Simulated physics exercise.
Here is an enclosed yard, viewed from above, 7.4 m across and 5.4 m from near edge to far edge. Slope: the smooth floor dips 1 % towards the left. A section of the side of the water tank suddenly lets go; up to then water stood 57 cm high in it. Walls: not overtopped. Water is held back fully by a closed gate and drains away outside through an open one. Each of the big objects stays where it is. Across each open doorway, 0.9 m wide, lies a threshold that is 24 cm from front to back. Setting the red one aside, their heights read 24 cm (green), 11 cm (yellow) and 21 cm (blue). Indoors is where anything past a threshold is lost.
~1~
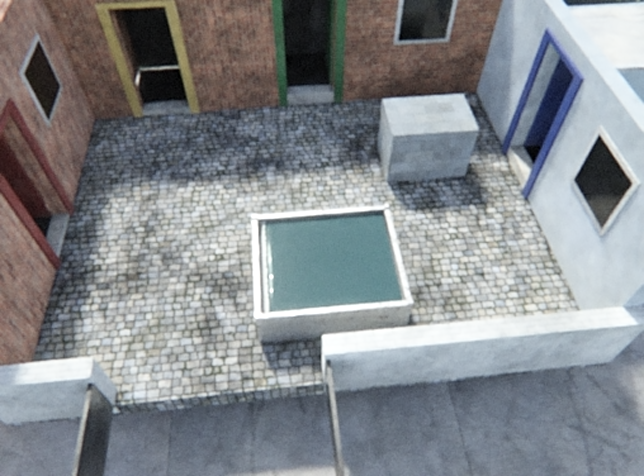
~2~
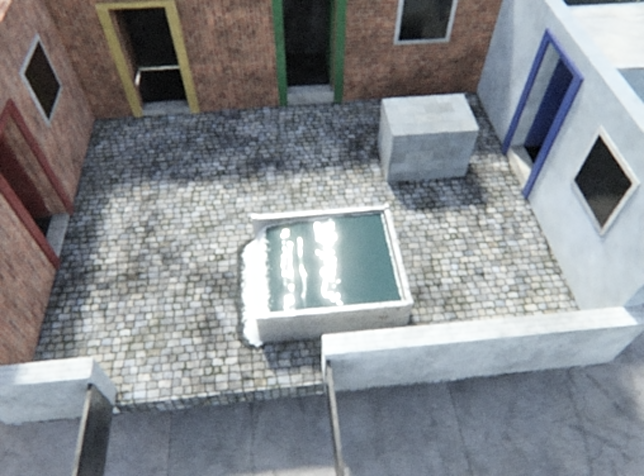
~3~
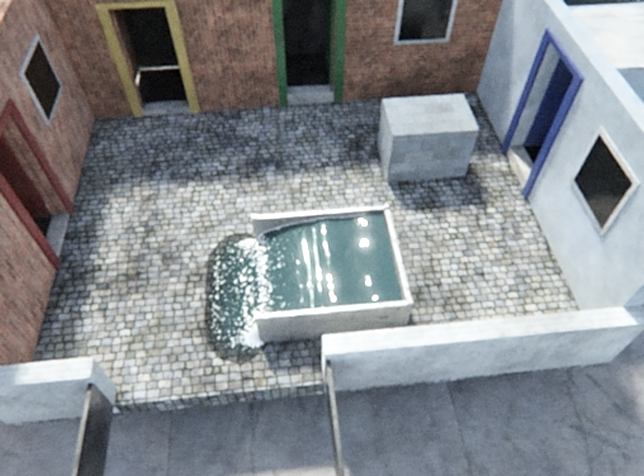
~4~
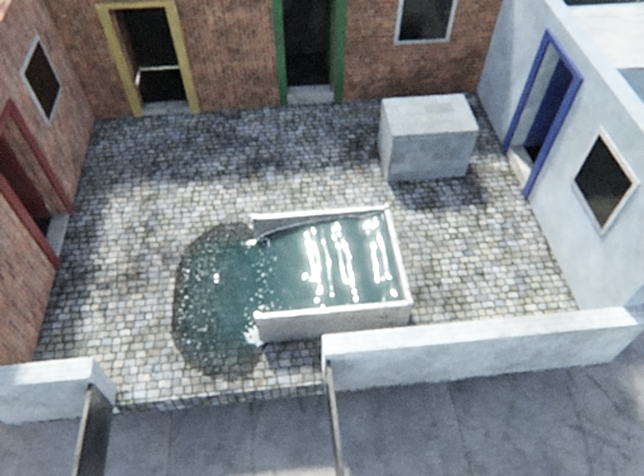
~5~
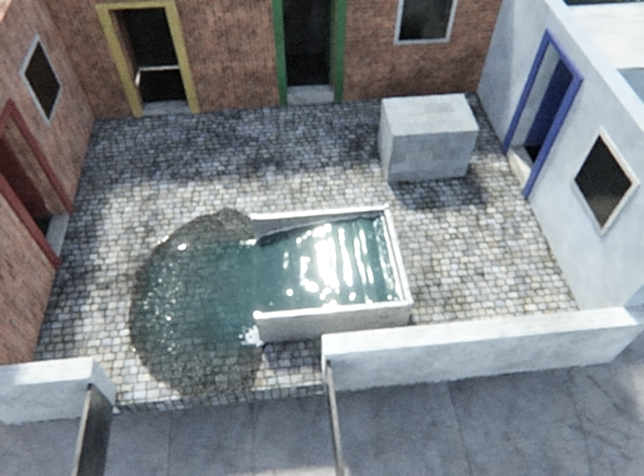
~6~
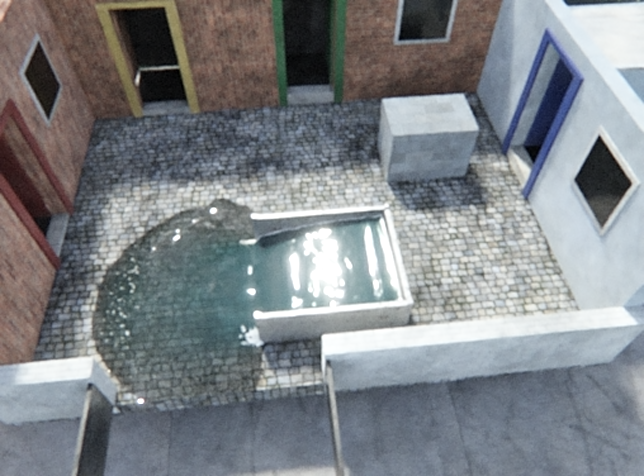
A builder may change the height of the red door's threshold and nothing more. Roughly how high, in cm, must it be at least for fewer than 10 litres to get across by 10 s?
Roughly 18 cm is just enough.
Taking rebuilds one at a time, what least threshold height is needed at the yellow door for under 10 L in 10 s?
Yellow - roughly 10.5 cm.
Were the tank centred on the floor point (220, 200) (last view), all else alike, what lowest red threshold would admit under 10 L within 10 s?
A minimum of about 34 cm.
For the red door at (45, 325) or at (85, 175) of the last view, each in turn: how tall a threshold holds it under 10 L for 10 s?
Around 26 and 9.0 cm respectively.
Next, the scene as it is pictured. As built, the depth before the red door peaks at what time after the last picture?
Around 1.6 s, give or take.
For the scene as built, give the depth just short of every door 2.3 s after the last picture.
Red door 18 cm, green door 0 cm, yellow door 0 cm, blue door 0 cm.
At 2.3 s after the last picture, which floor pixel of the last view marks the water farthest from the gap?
Around (94, 125).
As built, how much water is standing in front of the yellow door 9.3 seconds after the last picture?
Lab note: Depth approx. 6.0 cm.
Then, 0.7 s after the last picture water covers 25 % of the floor, deepest (34 cm) near (25, 396); 13 cm at the red door, 2 litres in over its 7 cm threshold.
Then, 2.3 s after the last picture water covers 30 % of the floor, deepest (22 cm) near (25, 396); 18 cm at the red door, 87 litres in over its 7 cm threshold.
Then, 9.3 s after the last picture water covers 70 % of the floor, deepest (8 cm) near (452, 99); 7 cm at the red door, 131 litres in over its 7 cm threshold.
At the red door as built, the water peaked near 21 cm, 1.5 s after the last picture.
With a threshold of 15 cm, 29 litres would have come in within the 10 s; with 20.5 cm, 4 litres. So under 10 litres takes about 18 cm.
